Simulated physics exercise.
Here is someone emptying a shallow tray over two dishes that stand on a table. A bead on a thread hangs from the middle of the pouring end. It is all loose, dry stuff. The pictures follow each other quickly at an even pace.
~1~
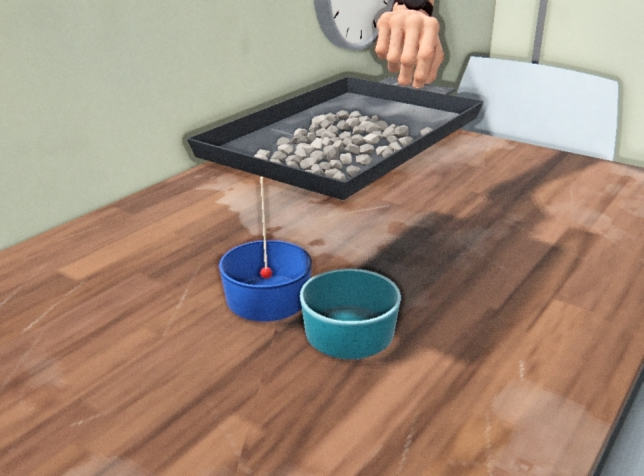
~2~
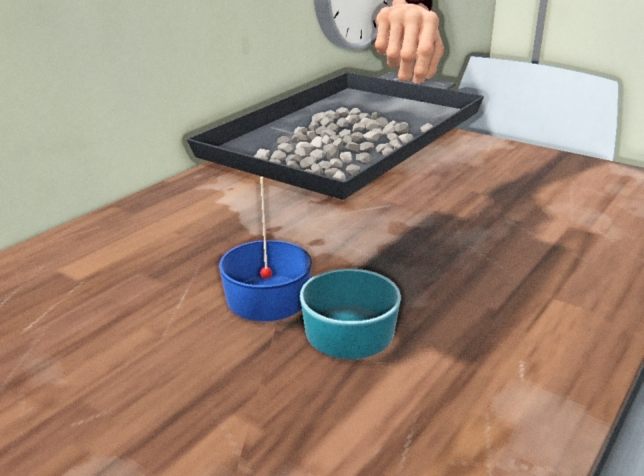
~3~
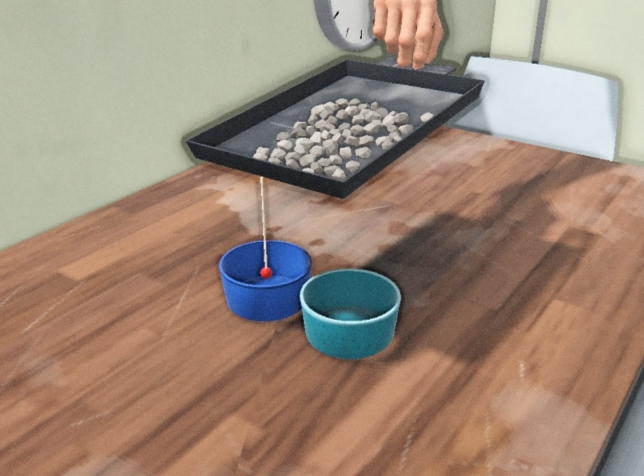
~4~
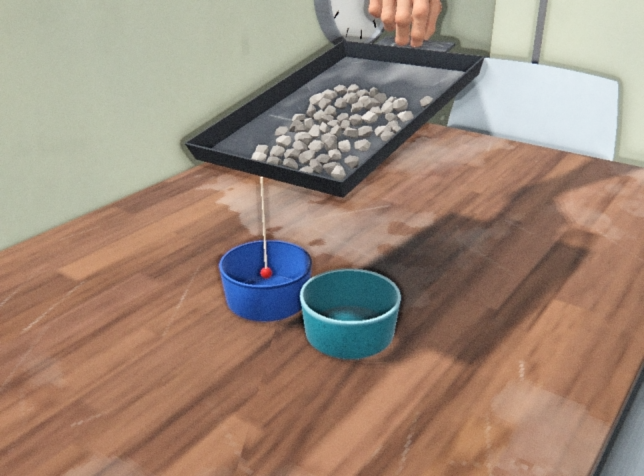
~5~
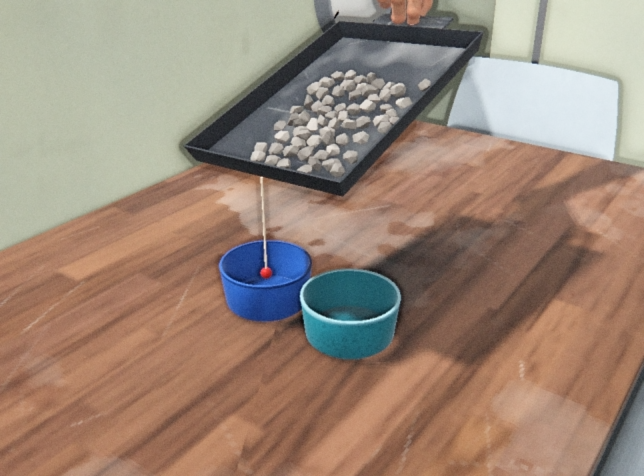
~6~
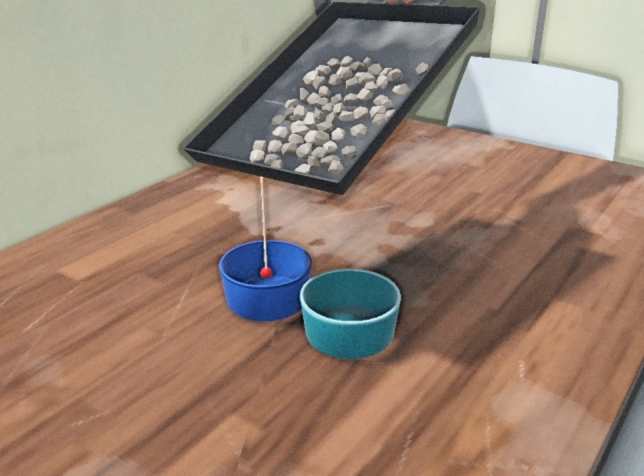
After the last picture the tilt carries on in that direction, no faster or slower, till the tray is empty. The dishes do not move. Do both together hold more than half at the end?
They take only the smaller part between them.
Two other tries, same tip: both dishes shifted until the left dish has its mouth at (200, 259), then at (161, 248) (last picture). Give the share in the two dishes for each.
About 20 and 30 per cent.
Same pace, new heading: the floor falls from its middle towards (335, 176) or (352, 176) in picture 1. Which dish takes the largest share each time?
At the first place the right one, at the second the dish on the right.
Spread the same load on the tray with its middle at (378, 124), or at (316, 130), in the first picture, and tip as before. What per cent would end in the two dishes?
About 0 and 0 per cent.
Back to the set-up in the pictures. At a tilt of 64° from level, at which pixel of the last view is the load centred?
Near (261, 145).
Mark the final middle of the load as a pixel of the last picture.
Close to (198, 349).
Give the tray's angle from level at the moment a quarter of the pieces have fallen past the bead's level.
Roughly 100°.
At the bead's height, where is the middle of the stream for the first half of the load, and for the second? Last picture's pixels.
Early half (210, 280), late half (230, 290).
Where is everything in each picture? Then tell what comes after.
In the first picture, corners of the pouring end near (194, 138) and (343, 179), level; middle of the load near (336, 142), bits of gravel; left dish near (237, 298); right dish near (322, 334); bead on its thread near (266, 273).
In the second picture, corners of the pouring end near (194, 138) and (343, 179), level; middle of the load near (336, 140).
In the third picture, corners of the pouring end near (193, 140) and (342, 178), tipped barely, lowest at the left corner; middle of the load near (335, 134).
In the fourth picture, corners of the pouring end near (192, 142) and (340, 178), tipped a little, lowest at the left corner; middle of the load near (334, 125).
In the fifth picture, corners of the pouring end near (190, 144) and (339, 178), tipped clearly, lowest at the left corner; middle of the load near (332, 117).
In the sixth picture, corners of the pouring end near (190, 146) and (337, 178), tipped clearly, lowest at the left corner; middle of the load near (329, 109), a little on the move; left dish near (237, 298); right dish near (322, 334).
Shortly afterwards, tray tipped steeply; the whole lot on the tray.
Next, tray tipped past a quarter turn; near half on the tray; near a quarter outside both; near a quarter in the air.
Some moments later, tray tipped past a quarter turn; the whole lot outside both.
In the end, tray tipped past a quarter turn; none at all in the right dish; none at all in the left dish; the whole lot outside both.
